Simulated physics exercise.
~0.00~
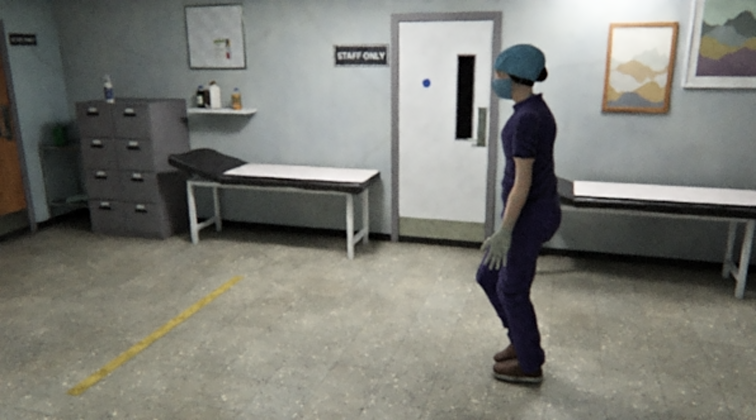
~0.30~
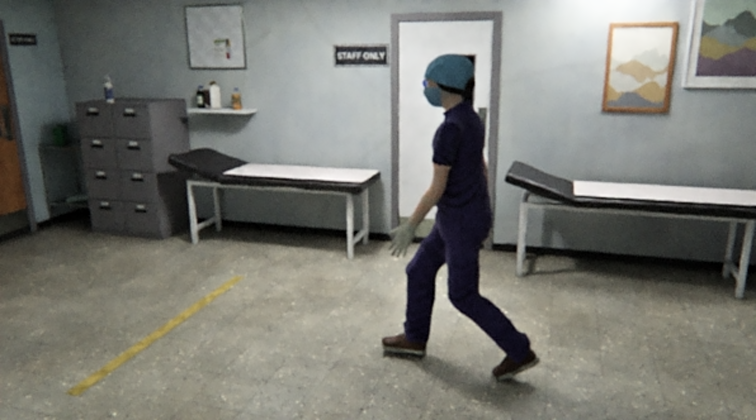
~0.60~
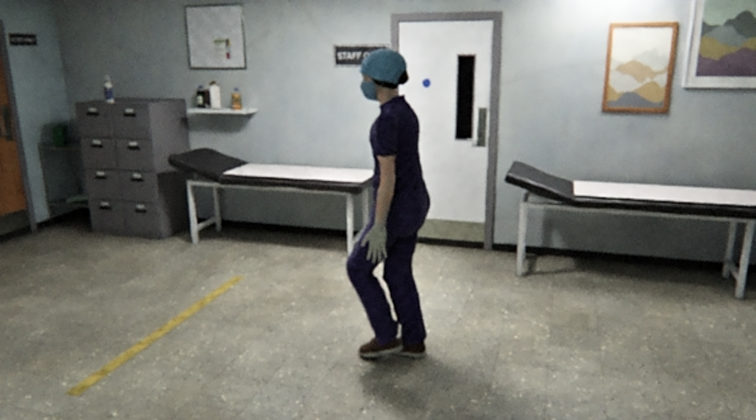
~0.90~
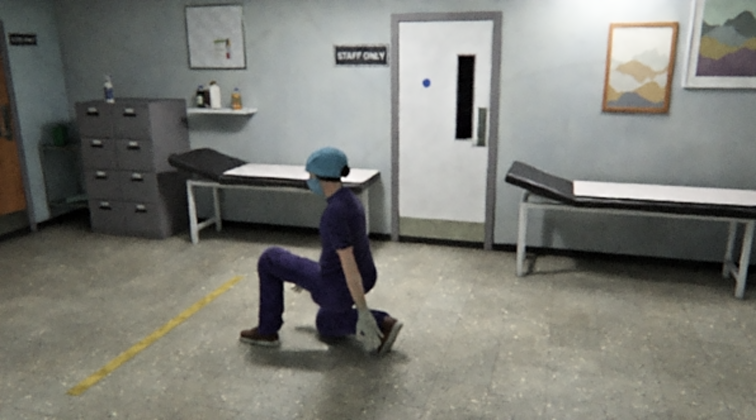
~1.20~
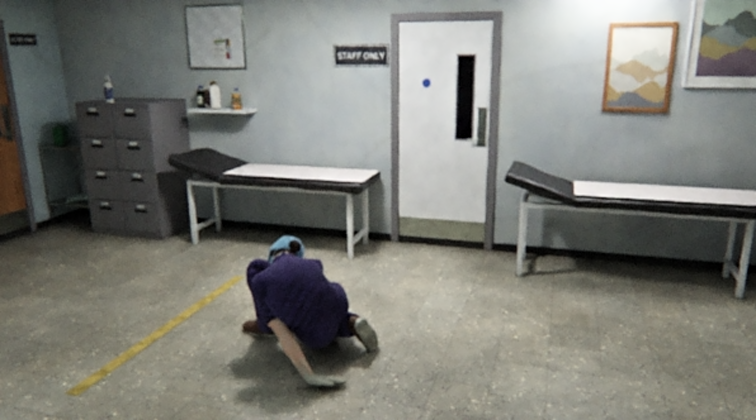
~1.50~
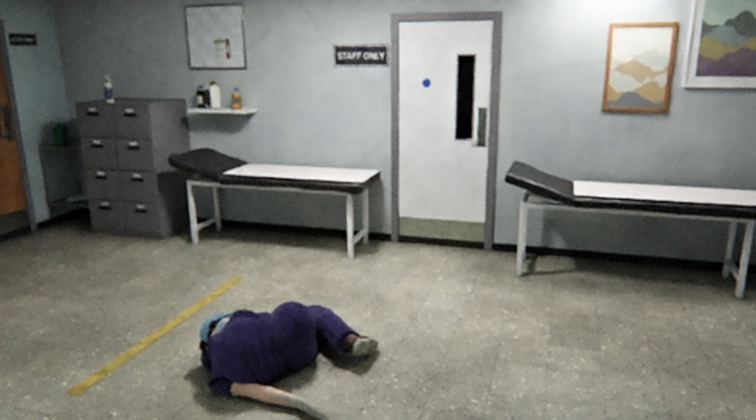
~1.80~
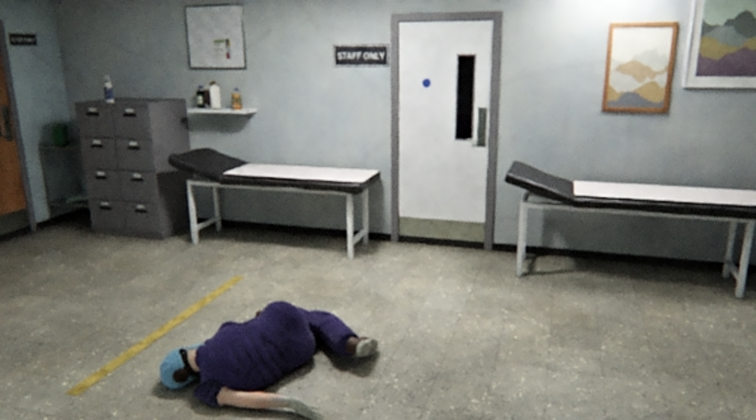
We see a masked person in purple scrubs and a teal cap walk left across a clinic room towards a yellow floor strip, then sink to one knee, pitch forward onto the hands and collapse, ending lying on the floor with the head short of the strip.
